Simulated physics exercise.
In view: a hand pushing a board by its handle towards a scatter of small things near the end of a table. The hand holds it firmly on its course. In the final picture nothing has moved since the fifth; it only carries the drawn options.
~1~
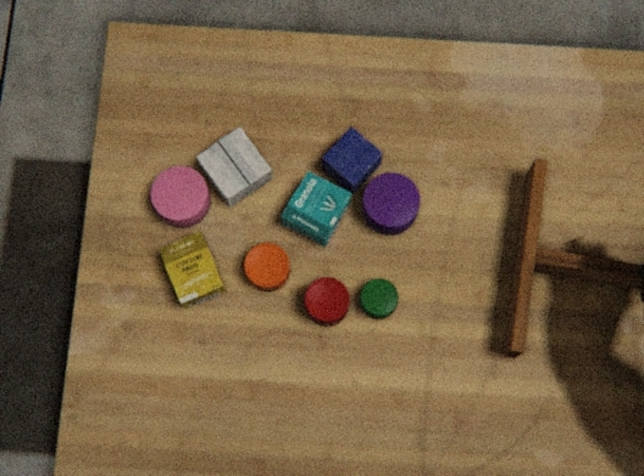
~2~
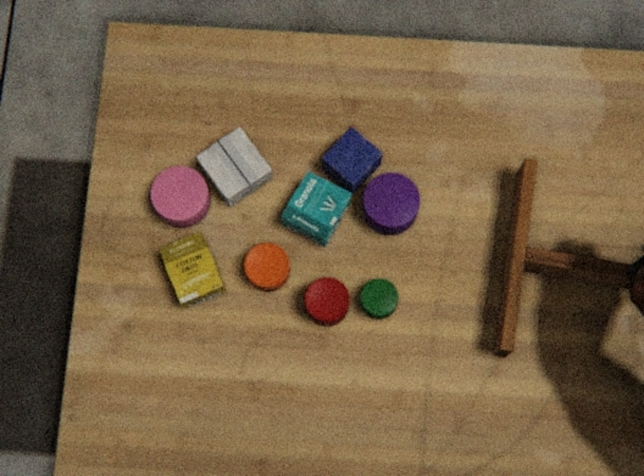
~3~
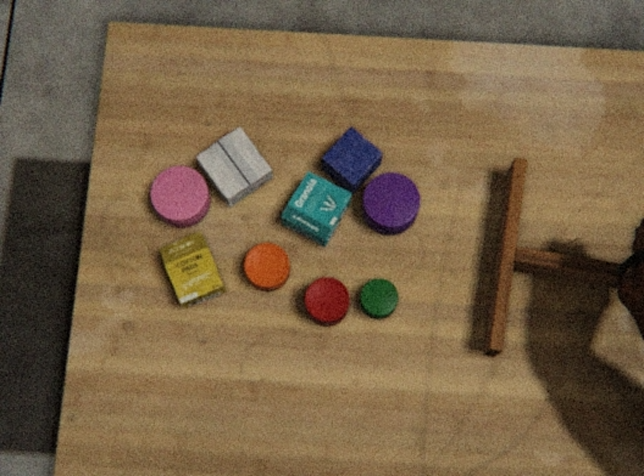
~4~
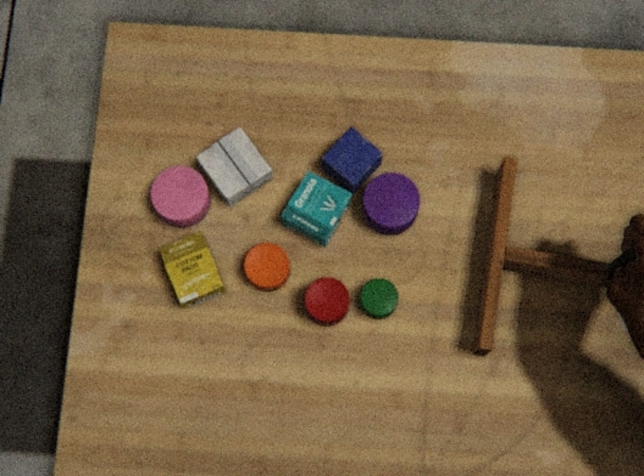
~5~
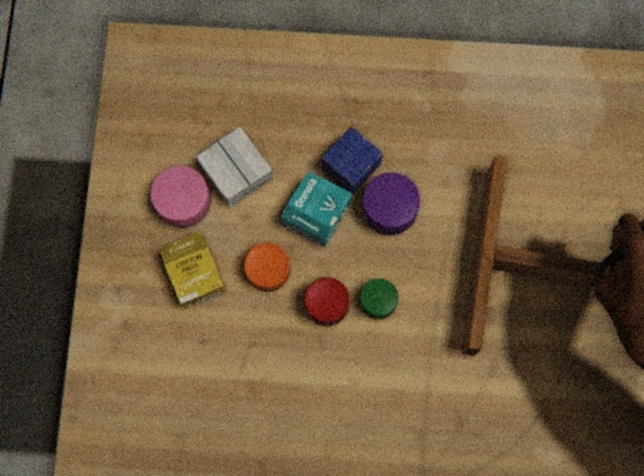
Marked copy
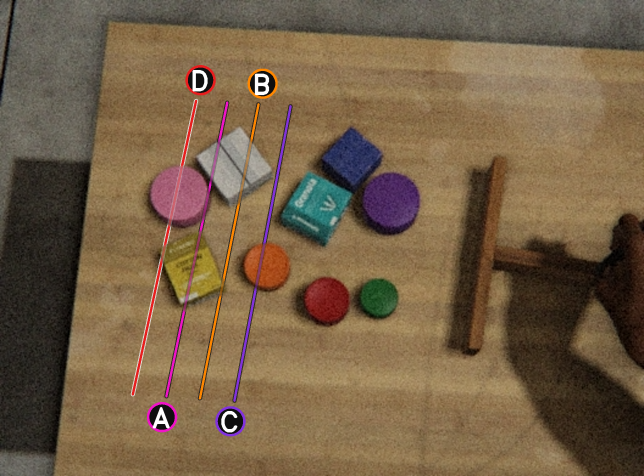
A hand pushed a wooden board by its handle a short way left across a table, toward a cluster of colourful round pieces and small boxes, which all stayed still.
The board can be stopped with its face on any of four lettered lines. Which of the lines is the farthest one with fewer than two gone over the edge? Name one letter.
No second one falls up to D.
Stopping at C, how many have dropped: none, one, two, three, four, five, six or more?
In all, none.
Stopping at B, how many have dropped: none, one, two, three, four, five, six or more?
By then, none.
On the marked copy, A at (198, 244); B at (230, 246); C at (264, 248); D at (166, 242).
Taking D. A third of the way, board (371, 244); blue block (338, 148); red tub (299, 302).
Two thirds of the way, board (254, 237); yellow box (141, 274); pink tin (162, 187).
When it is over, board (165, 232); yellow box over the edge; pink tin (98, 162); one fallen.
As for the rest, A is within the limit but short; B is within the limit but short; C is within the limit but short.
